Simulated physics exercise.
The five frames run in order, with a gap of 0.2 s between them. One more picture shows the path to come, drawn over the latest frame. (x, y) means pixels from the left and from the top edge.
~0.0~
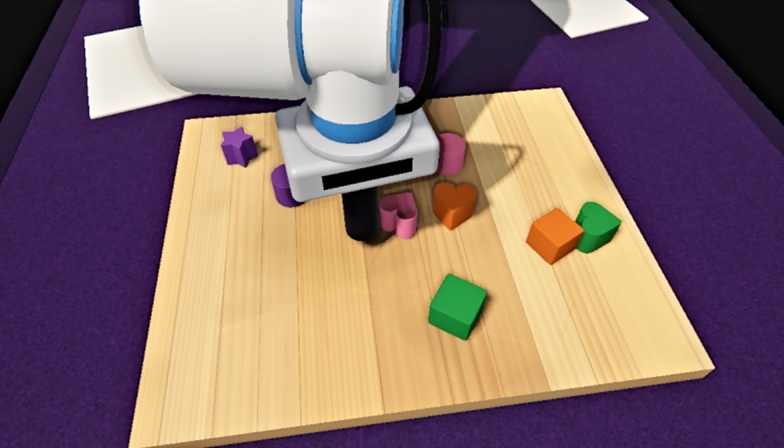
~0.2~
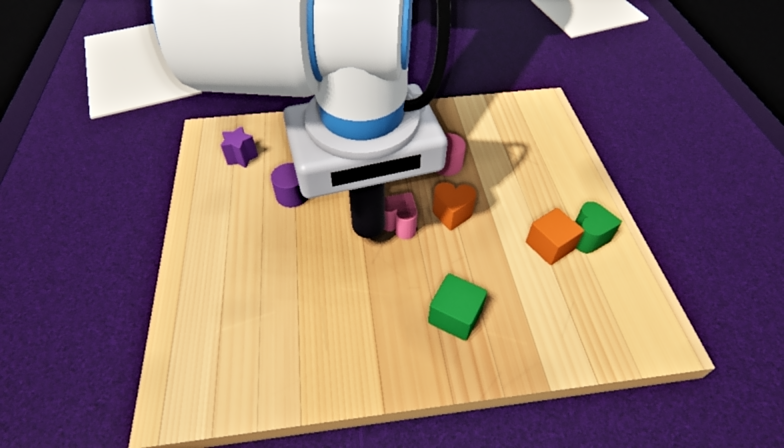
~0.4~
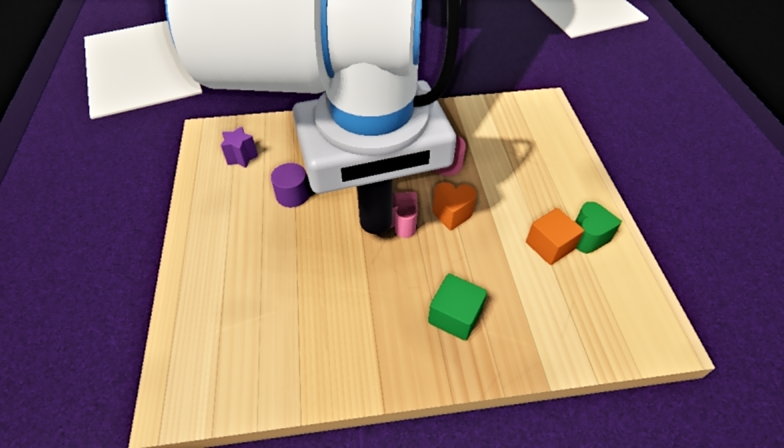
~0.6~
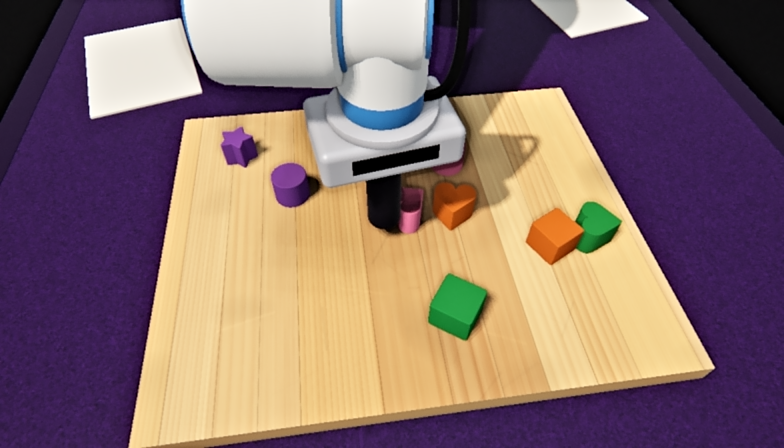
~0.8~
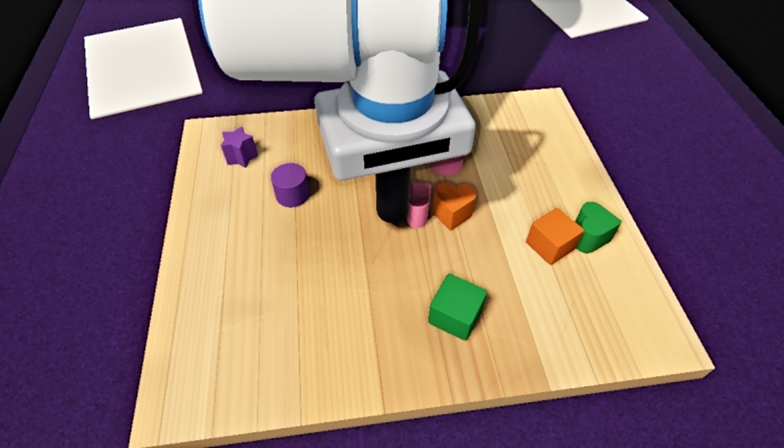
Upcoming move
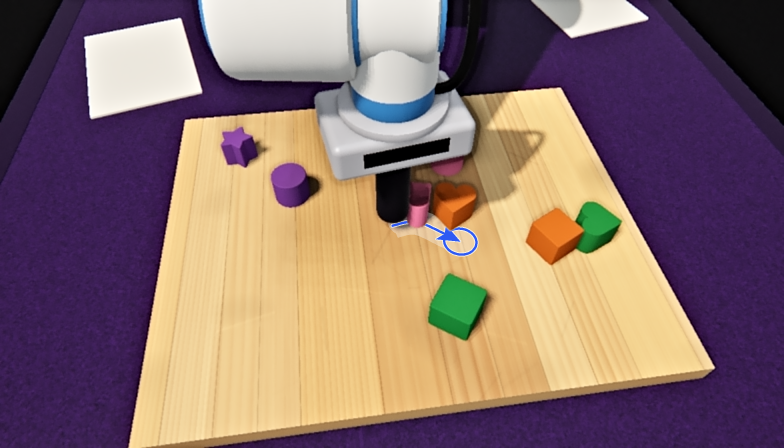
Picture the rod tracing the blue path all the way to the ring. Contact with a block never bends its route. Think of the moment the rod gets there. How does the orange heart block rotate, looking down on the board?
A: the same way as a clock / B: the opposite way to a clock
Letter A.
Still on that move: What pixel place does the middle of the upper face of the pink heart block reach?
By then it is at (434, 184).
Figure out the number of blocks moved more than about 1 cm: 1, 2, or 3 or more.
The answer is two blocks, counting only moves over 1 cm.
Drawn move, from (393, 226) through (416, 222) and (438, 231) to (460, 241).
Halfway along, rod at (429, 212); pink heart block at (434, 184), turned 35° anticlockwise; orange heart block at (468, 189), turned 40° clockwise.
At the end, rod at (463, 228); pink heart block at (434, 184), turned 35° anticlockwise; orange heart block at (468, 189), turned 40° clockwise; green square still.
